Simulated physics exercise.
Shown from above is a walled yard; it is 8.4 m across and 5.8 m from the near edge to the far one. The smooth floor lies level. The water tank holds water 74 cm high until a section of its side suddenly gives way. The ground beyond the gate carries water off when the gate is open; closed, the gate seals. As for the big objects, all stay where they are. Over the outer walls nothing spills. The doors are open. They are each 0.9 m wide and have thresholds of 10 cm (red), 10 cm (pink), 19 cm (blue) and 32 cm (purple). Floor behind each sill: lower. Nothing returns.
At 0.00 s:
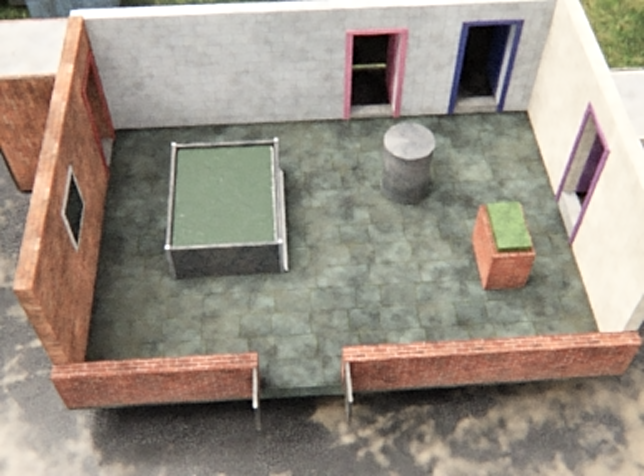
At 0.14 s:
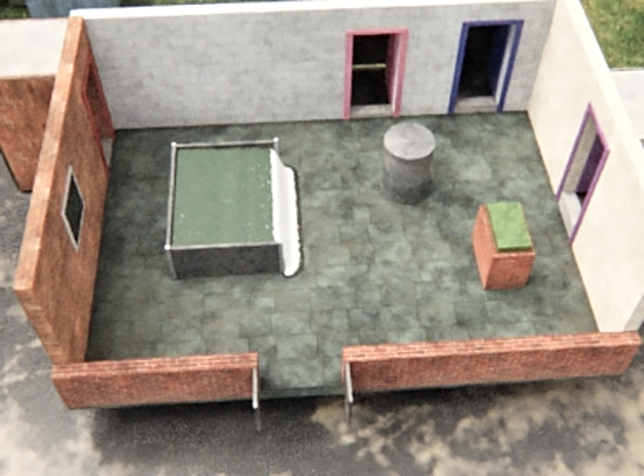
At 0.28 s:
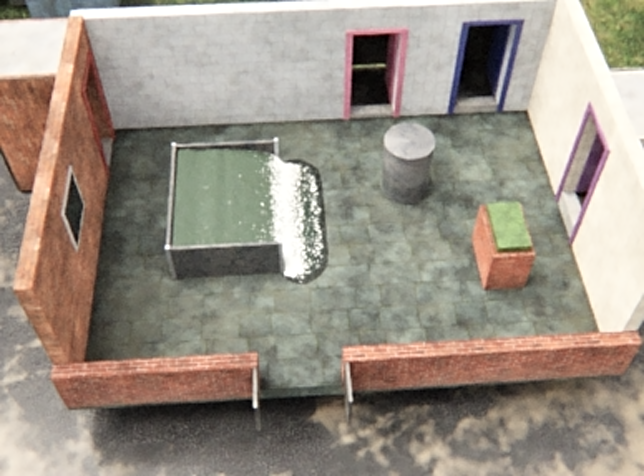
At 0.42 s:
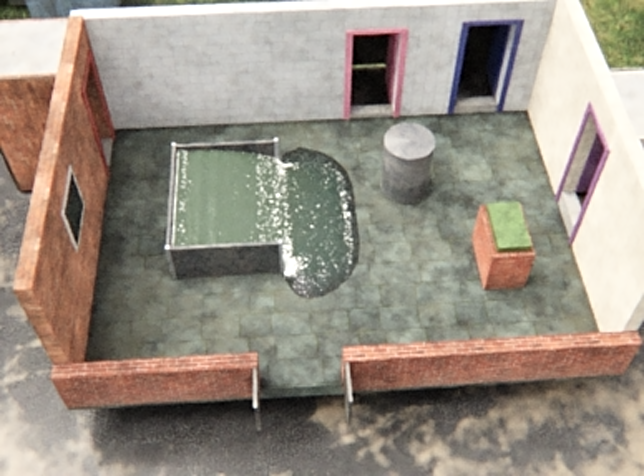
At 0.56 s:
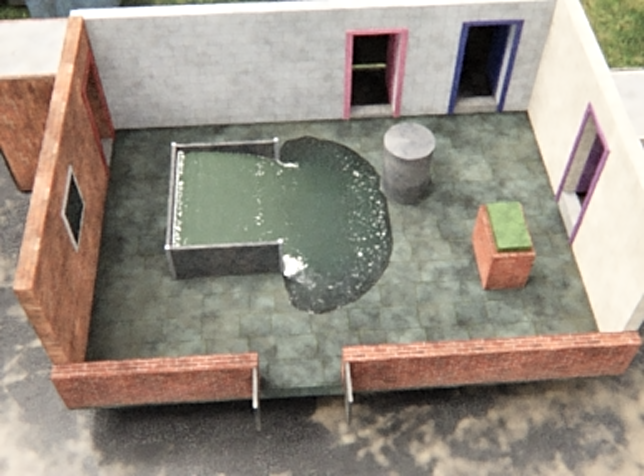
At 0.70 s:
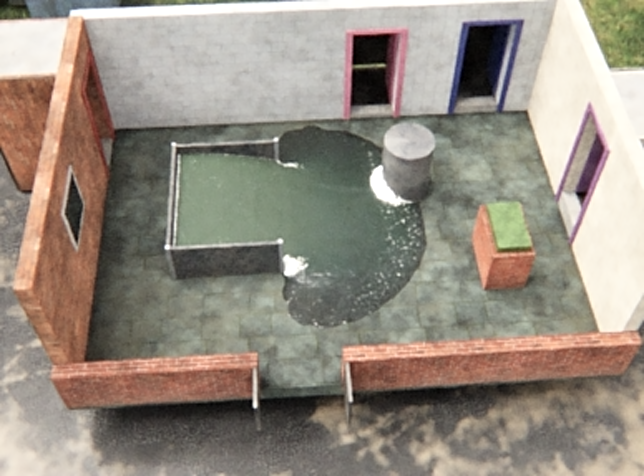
Walled yard seen from above, with green water pouring from the tank's open right side, spreading across the floor and reaching a grey cylinder.
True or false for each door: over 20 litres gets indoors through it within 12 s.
Red door - false, pink door - true, blue door - false, purple door - false.
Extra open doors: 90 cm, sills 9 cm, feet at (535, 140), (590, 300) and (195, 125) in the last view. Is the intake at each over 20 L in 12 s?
Note, doorways in listed order: Goes beyond, goes beyond, stays short.
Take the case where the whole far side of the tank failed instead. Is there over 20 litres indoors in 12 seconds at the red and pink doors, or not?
Then: Red past it, pink below.
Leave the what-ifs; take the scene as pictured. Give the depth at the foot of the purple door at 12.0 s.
Roughly 7.5 centimetres.
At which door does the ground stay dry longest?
Result: Red door.
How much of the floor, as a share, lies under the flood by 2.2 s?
55 %.
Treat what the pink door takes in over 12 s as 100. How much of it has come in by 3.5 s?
Share by then: ~ 70 %.
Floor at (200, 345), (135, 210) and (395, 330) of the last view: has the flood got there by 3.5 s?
Untouched, untouched, submerged.
After 1.4 s water covers 40 % of the floor and is deepest (44 cm) near (376, 189); red door not reached, pink door 9 cm at the sill, 0 L in, blue door not reached, purple door 9 cm at the sill, 0 L in.
After 2.2 s water covers 55 % of the floor and is deepest (38 cm) near (467, 254); red door not reached, pink door 21 cm at the sill, 10 L in, blue door 12 cm at the sill, 0 L in, purple door 29 cm at the sill, 2 L in.
After 3.5 s water covers 60 % of the floor and is deepest (31 cm) near (601, 355); red door not reached, pink door 18 cm at the sill, 79 L in, blue door 14 cm at the sill, 0 L in, purple door 16 cm at the sill, 3 L in.
After 7.0 s water covers 85 % of the floor and is deepest (18 cm) near (463, 118); red door not reached, pink door 11 cm at the sill, 109 L in, blue door 18 cm at the sill, 3 L in, purple door 13 cm at the sill, 3 L in.
After 12.0 s water covers 100 % of the floor and is deepest (12 cm) near (172, 229); red door 10 cm at the sill, 5 L in, pink door 5 cm at the sill, 112 L in, blue door 6 cm at the sill, 3 L in, purple door 7 cm at the sill, 3 L in.
